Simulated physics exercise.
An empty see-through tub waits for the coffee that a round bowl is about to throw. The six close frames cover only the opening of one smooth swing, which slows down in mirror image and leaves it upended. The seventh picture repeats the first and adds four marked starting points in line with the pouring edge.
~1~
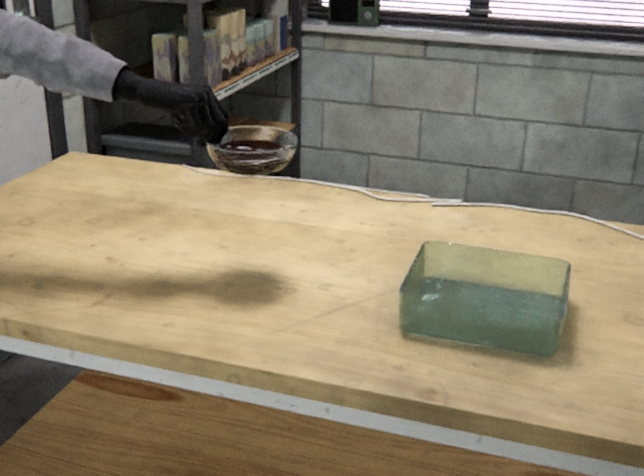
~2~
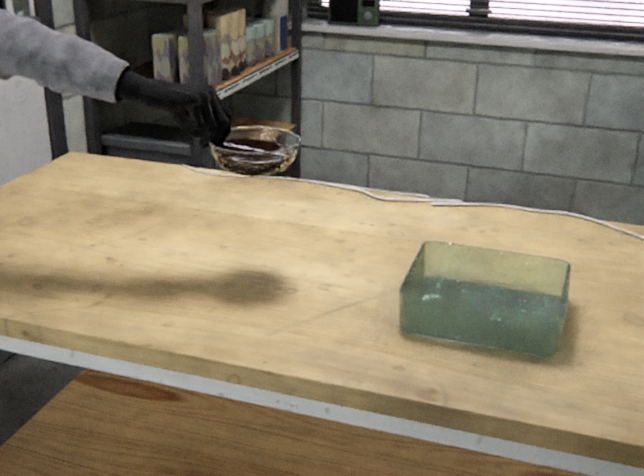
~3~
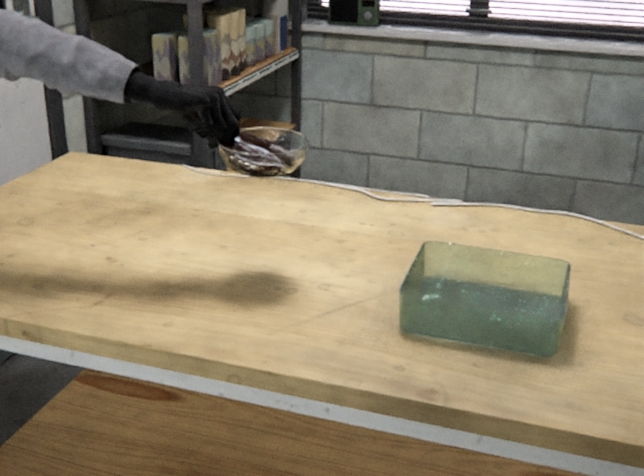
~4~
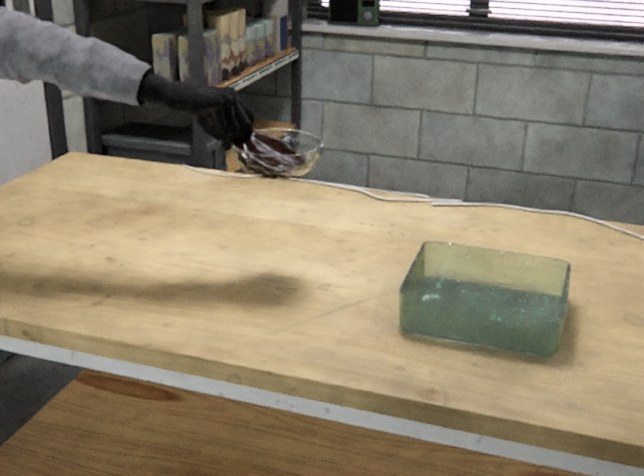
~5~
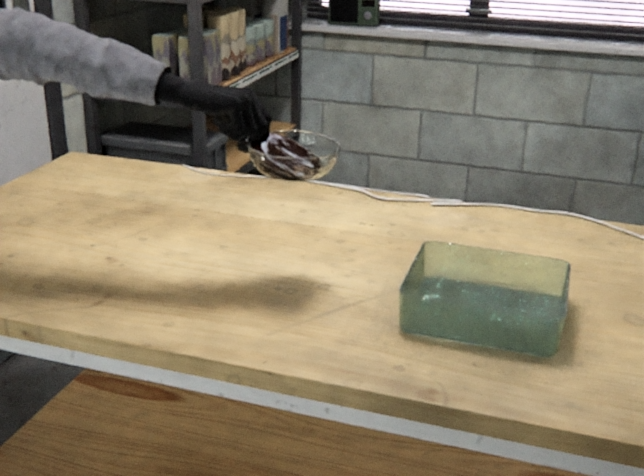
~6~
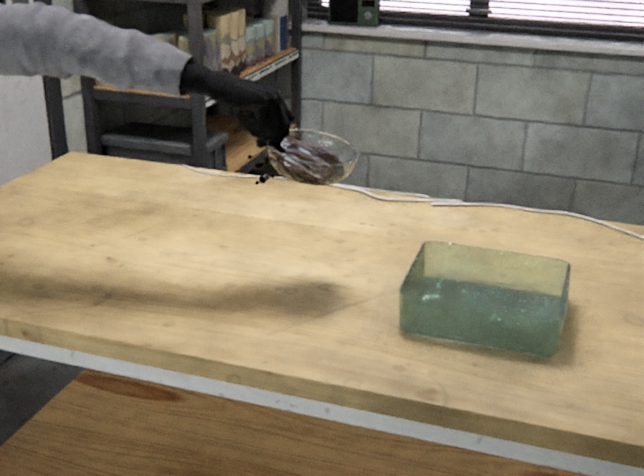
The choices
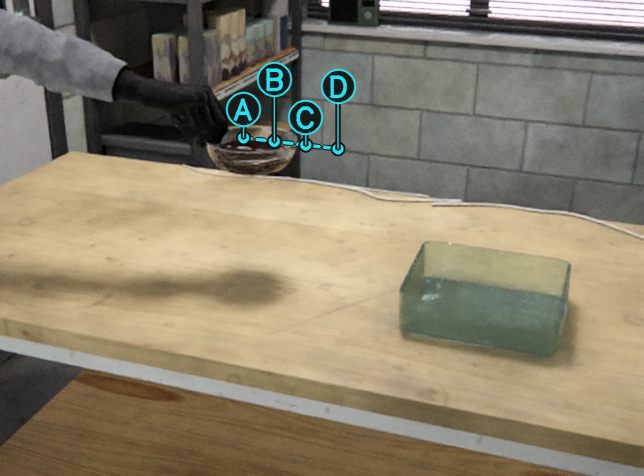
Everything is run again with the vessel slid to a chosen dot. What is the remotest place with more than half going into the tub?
Use spot B.
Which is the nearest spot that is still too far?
That would be A.
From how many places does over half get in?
Three.
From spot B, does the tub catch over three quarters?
No, less.
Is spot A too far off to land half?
Yes.
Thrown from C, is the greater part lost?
No, not at all.
In cyan, A at (243, 137); B at (274, 141); C at (305, 145); D at (338, 148).
With A, about 30 % lands in the tub, 63 % falls short and 7 % goes beside or beyond.
With B, about 64 % lands in the tub, 24 % falls short and 12 % goes beside or beyond.
With C, about 71 % lands in the tub, 10 % falls short and 19 % goes beside or beyond.
With D, about 80 % lands in the tub, 11 % falls short and 9 % goes beside or beyond.
